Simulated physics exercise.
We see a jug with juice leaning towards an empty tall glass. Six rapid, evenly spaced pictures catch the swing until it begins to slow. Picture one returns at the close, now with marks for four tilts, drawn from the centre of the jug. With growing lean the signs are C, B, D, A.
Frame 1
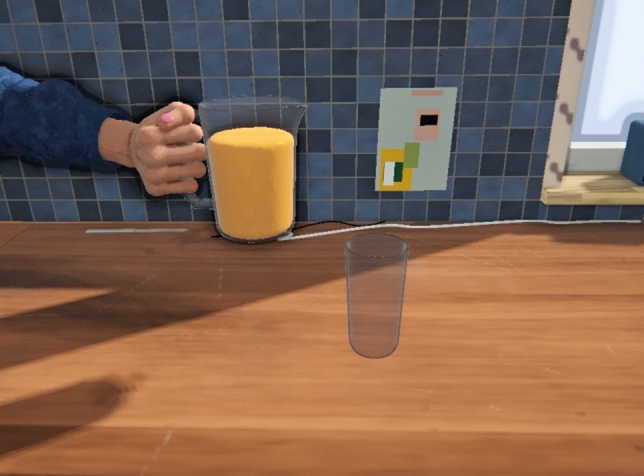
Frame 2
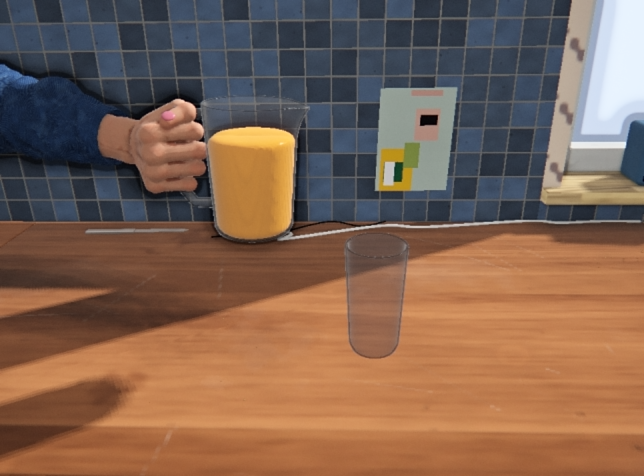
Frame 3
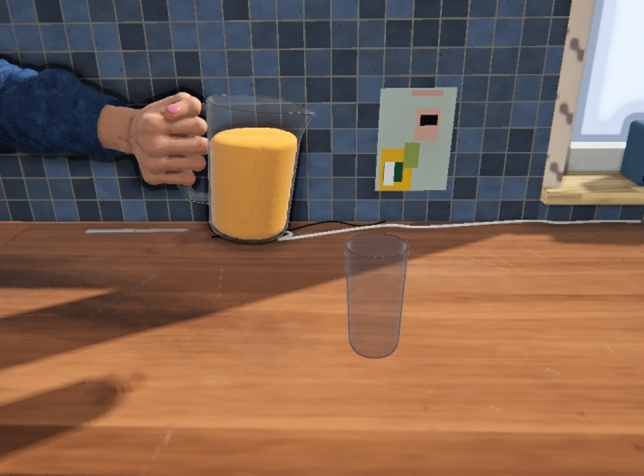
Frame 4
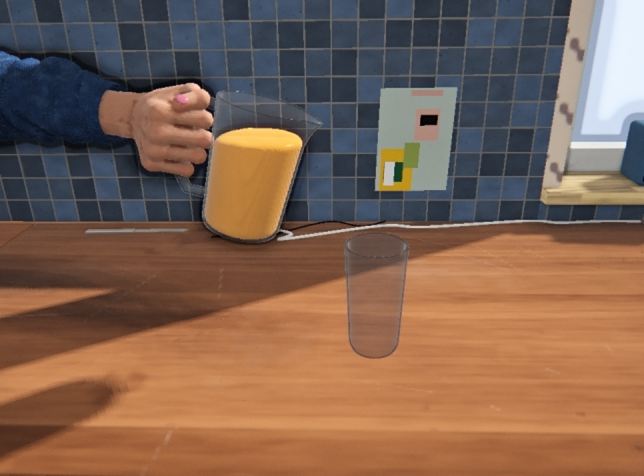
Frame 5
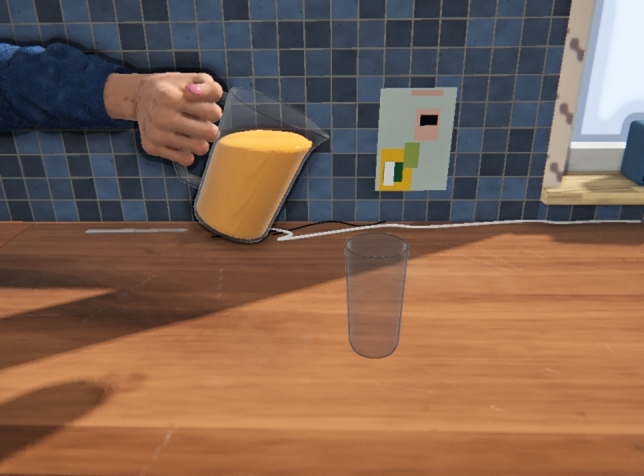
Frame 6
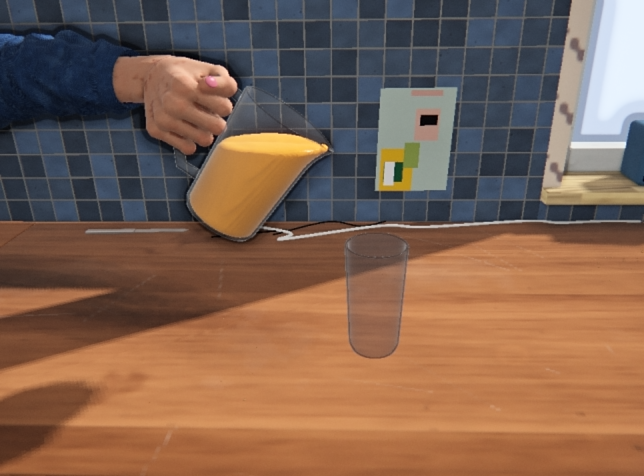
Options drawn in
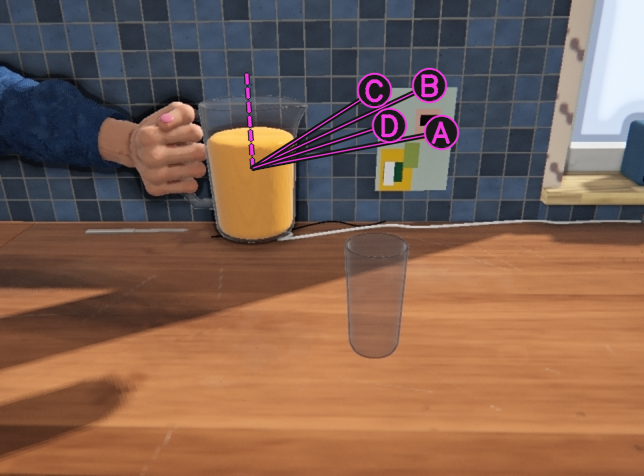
Jug of orange liquid gradually tilting right in a hand at left, with an empty clear glass standing on the wooden counter.
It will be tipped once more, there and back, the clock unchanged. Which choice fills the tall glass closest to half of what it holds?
It is B.
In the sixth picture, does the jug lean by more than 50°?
No.
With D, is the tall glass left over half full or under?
Over.
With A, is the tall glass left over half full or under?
Over.
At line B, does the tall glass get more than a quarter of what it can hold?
Yes.
In magenta, A at (424, 135); B at (413, 92); C at (360, 100); D at (372, 129).
If A is chosen, the tall glass ends with about 90 % of what it can hold.
If B is chosen, the tall glass ends with about 50 % of what it can hold.
If C is chosen, the tall glass ends with about 33 % of what it can hold.
If D is chosen, the tall glass ends with about 70 % of what it can hold.
